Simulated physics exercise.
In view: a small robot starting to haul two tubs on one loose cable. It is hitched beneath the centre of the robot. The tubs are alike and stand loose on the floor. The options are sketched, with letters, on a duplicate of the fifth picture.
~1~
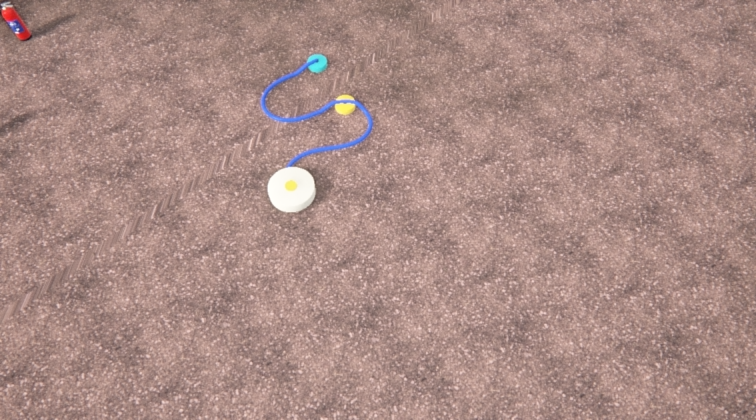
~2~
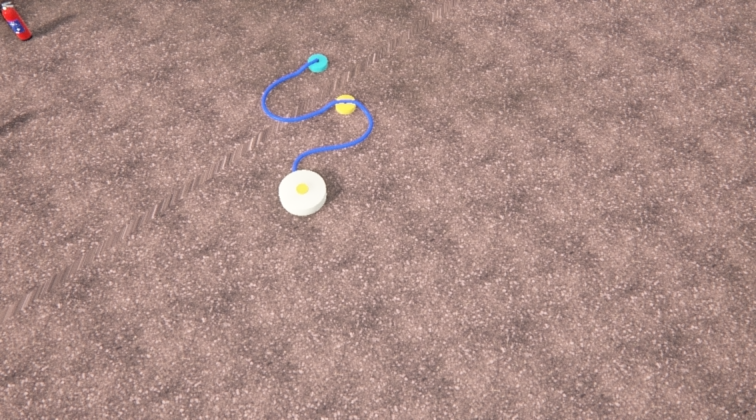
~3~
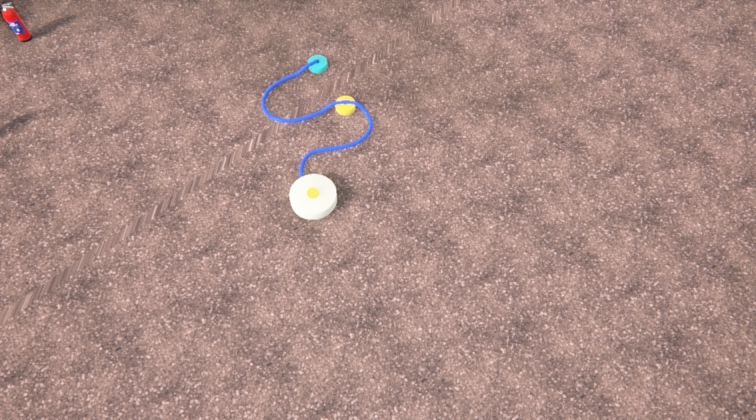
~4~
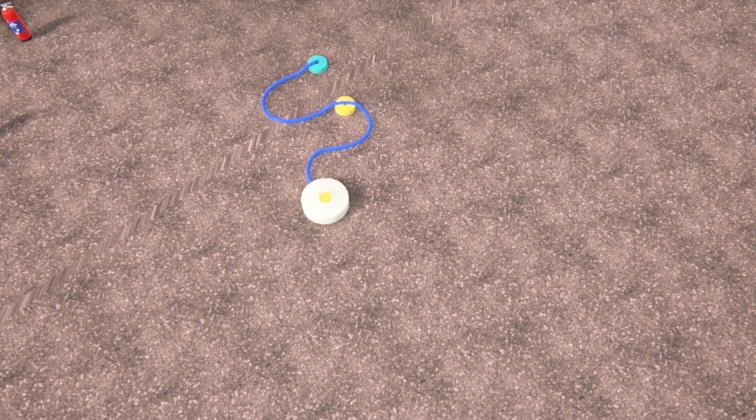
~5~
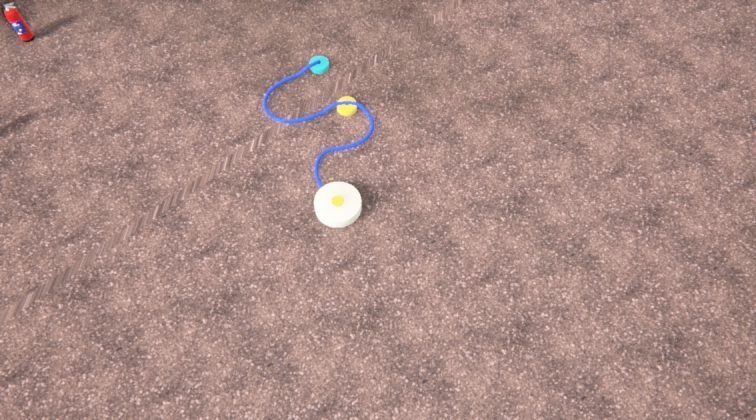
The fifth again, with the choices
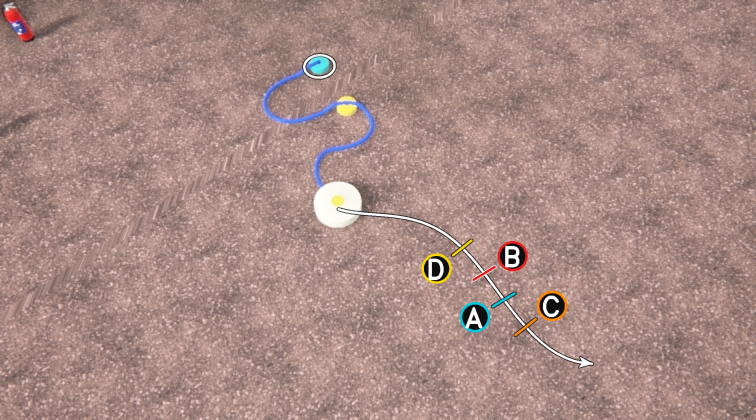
A round white disc with a yellow centre sits on a mottled brown, carpet-like floor, seen from above at an angle. A blue cord winds from it in an S shape past a small yellow tub to a turquoise one farther back, while a red object lies at the upper left. The disc slides a short way right and slightly nearer, bending the cord's near end, while the tubs stay practically still.
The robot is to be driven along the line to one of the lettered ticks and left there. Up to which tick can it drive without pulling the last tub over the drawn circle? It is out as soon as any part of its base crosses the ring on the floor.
The farthest safe stop is C.
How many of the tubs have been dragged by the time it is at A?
One.
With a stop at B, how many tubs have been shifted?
One.
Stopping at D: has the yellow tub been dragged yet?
Yes.
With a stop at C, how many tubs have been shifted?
One.
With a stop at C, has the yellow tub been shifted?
Yes.
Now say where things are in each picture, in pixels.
Robot (292, 190); turquoise tub (317, 63); yellow tub (345, 104), in the first picture.
Robot (303, 193); turquoise tub (318, 62), in the second picture.
Robot (314, 197); turquoise tub (318, 63), in the third picture.
Robot (325, 202); turquoise tub (317, 64), in the fourth picture.
Robot (338, 205); turquoise tub (319, 64); yellow tub (347, 105), in the fifth picture.
On the copy, A at (504, 300); B at (484, 273); C at (526, 327); D at (462, 248); the ring at (319, 66); the route from (339, 209) via (472, 258) to (592, 364).
On C. First, robot (417, 216); turquoise tub (319, 64); yellow tub (347, 105).
Then, robot (482, 265); turquoise tub (319, 64); yellow tub (365, 137).
Finally, robot (528, 324); turquoise tub (319, 64); yellow tub (398, 181); the ringed tub at the far end is still in its ring.
By contrast, A is safe but short; B is safe but short; D is safe but short.
